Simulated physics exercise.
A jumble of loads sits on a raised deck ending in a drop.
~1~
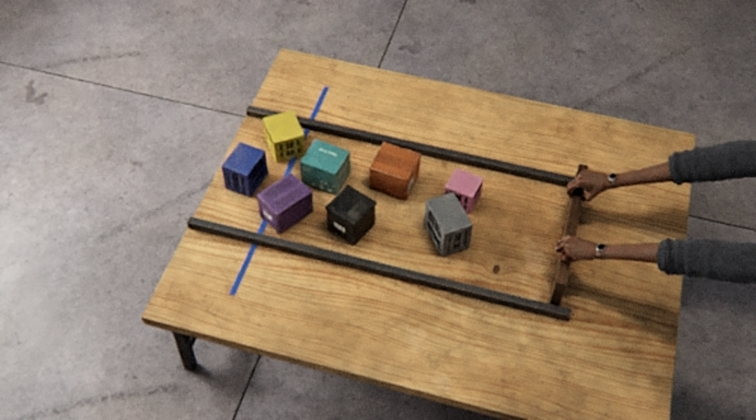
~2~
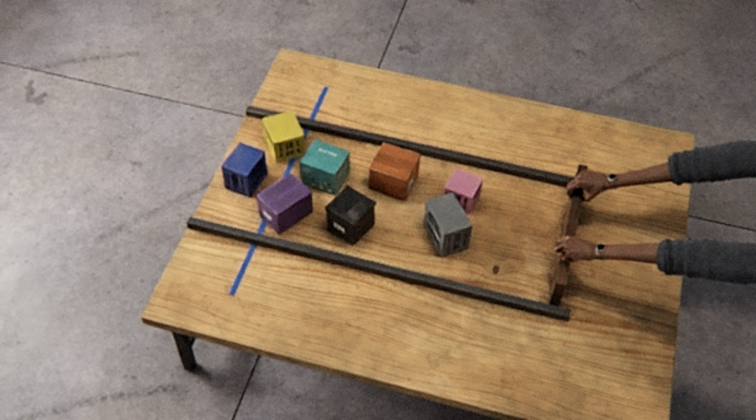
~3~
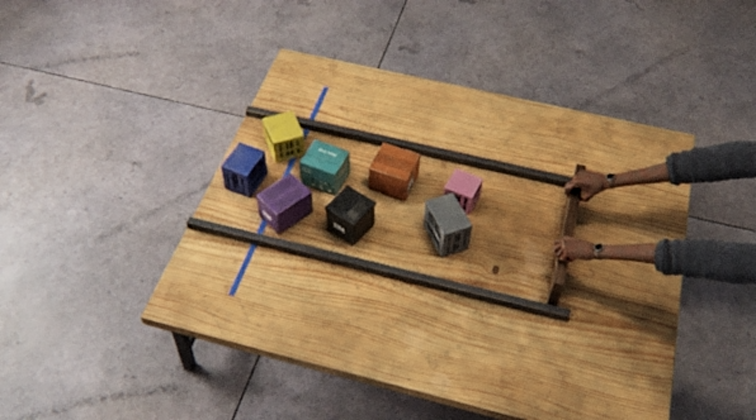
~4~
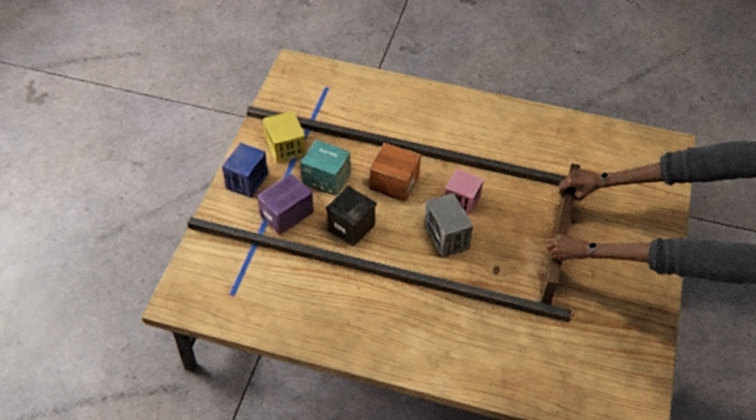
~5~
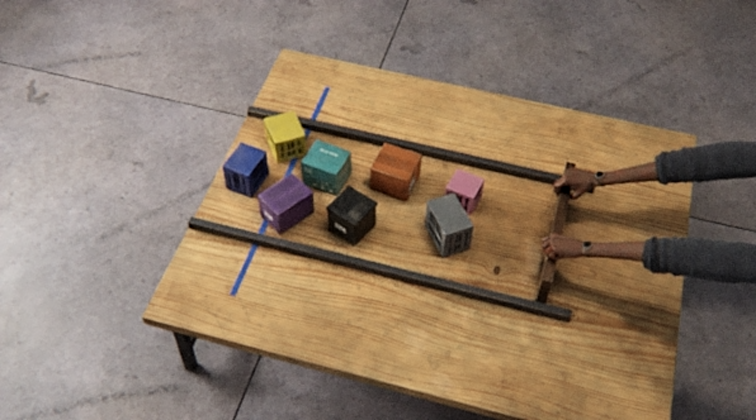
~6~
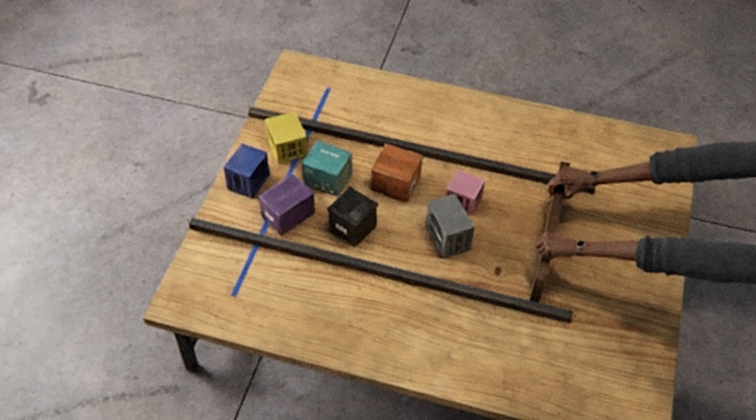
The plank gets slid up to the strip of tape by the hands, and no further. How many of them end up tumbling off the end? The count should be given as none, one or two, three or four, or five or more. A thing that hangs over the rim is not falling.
When it halts, three, or four, of them have come off.
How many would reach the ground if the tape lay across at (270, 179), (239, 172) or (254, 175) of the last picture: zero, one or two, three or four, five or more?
Going through the places as listed, I'd say three or four, then more than four, then 5 or more.
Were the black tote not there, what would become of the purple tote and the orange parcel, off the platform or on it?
Note: Purple tote stays up top / orange parcel stays up top.
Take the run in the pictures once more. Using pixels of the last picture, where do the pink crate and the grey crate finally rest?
The pink crate ends up near (280, 152), and the grey crate near (267, 176).
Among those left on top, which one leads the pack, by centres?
Foremost, the orange parcel.
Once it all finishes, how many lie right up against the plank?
Counting them up gives 2.
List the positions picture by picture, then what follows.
In the first picture, blue crate (245, 170); yellow crate (284, 136); purple tote (286, 204); plank (569, 234); tape (284, 181).
In the second picture, yellow crate (284, 137); plank (569, 234).
In the third picture, purple tote (285, 204); pink crate (463, 192).
In the fourth picture, blue crate (246, 170); orange parcel (395, 172).
In the fifth picture, yellow crate (285, 137); black tote (352, 216).
In the sixth picture, blue crate (247, 171); yellow crate (286, 138); purple tote (287, 205); plank (550, 231); tape (285, 182).
A little later, none off yet; blue crate at rest near (247, 171); yellow crate at rest near (286, 138); purple tote at rest near (287, 205).
Next, none off yet; blue crate shifted about its own width near (215, 169); yellow crate shifted about its own width near (264, 130); purple tote shifted about its own width near (242, 198).
When it is over, the number that fall off is three or four; down, turquoise box, purple tote, yellow crate and blue crate.
